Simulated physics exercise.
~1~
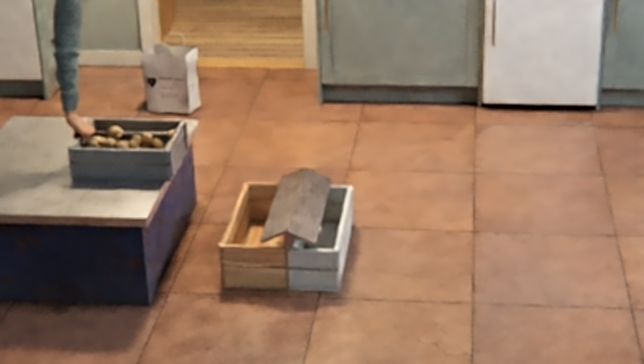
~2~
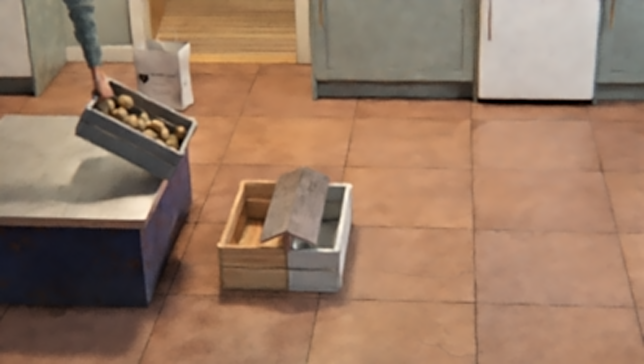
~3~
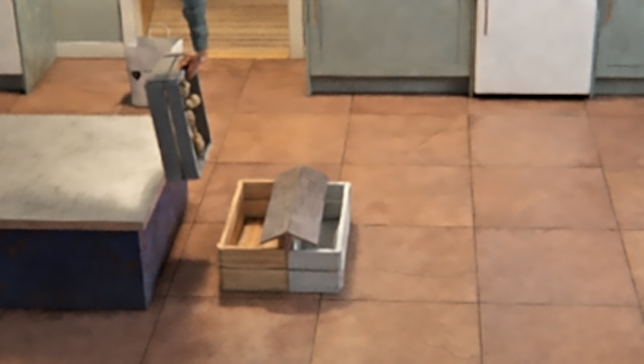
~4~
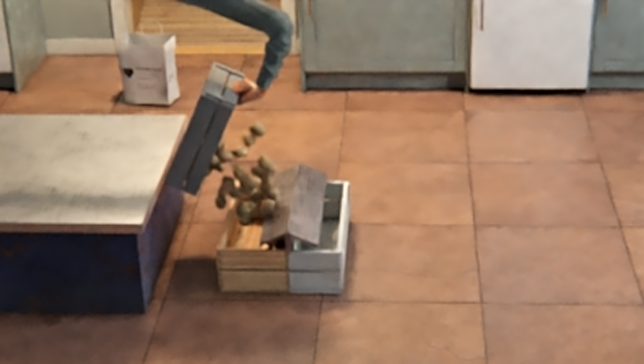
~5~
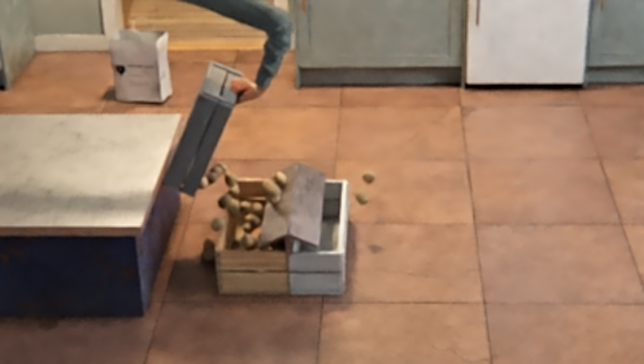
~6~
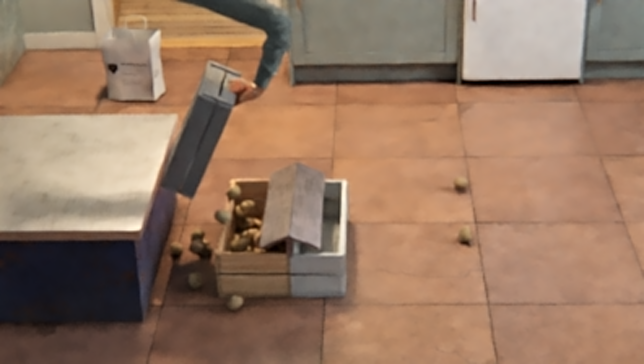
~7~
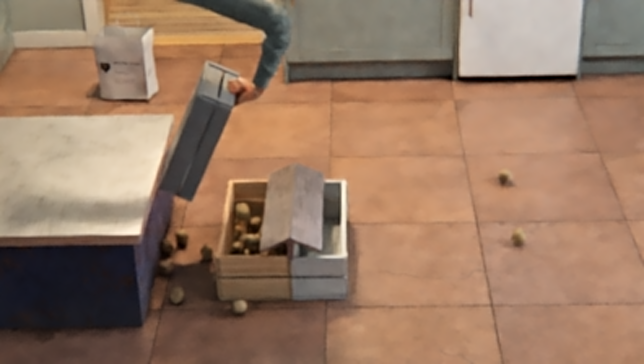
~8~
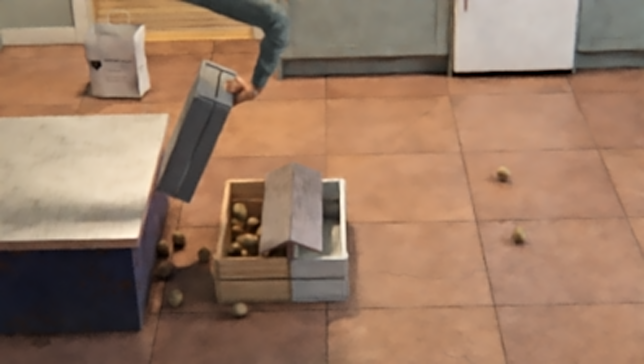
A hand in a blue-green sleeve grips a grey tote of potatoes at the end of a pale-topped, dark-sided bench on a tiled kitchen floor, seen from slightly above. Below, to the right, stand a wooden box and a white bin joined side by side, with a grey roof-shaped splitter over their shared wall. The hand lifts the tote, carries it right past the bench edge and tips it steeply. Potatoes tumble into the wooden box, while some scatter outside. Finally the tote stays tipped, with many potatoes in the wooden box, several on the floor near the bench and two beyond the white bin.
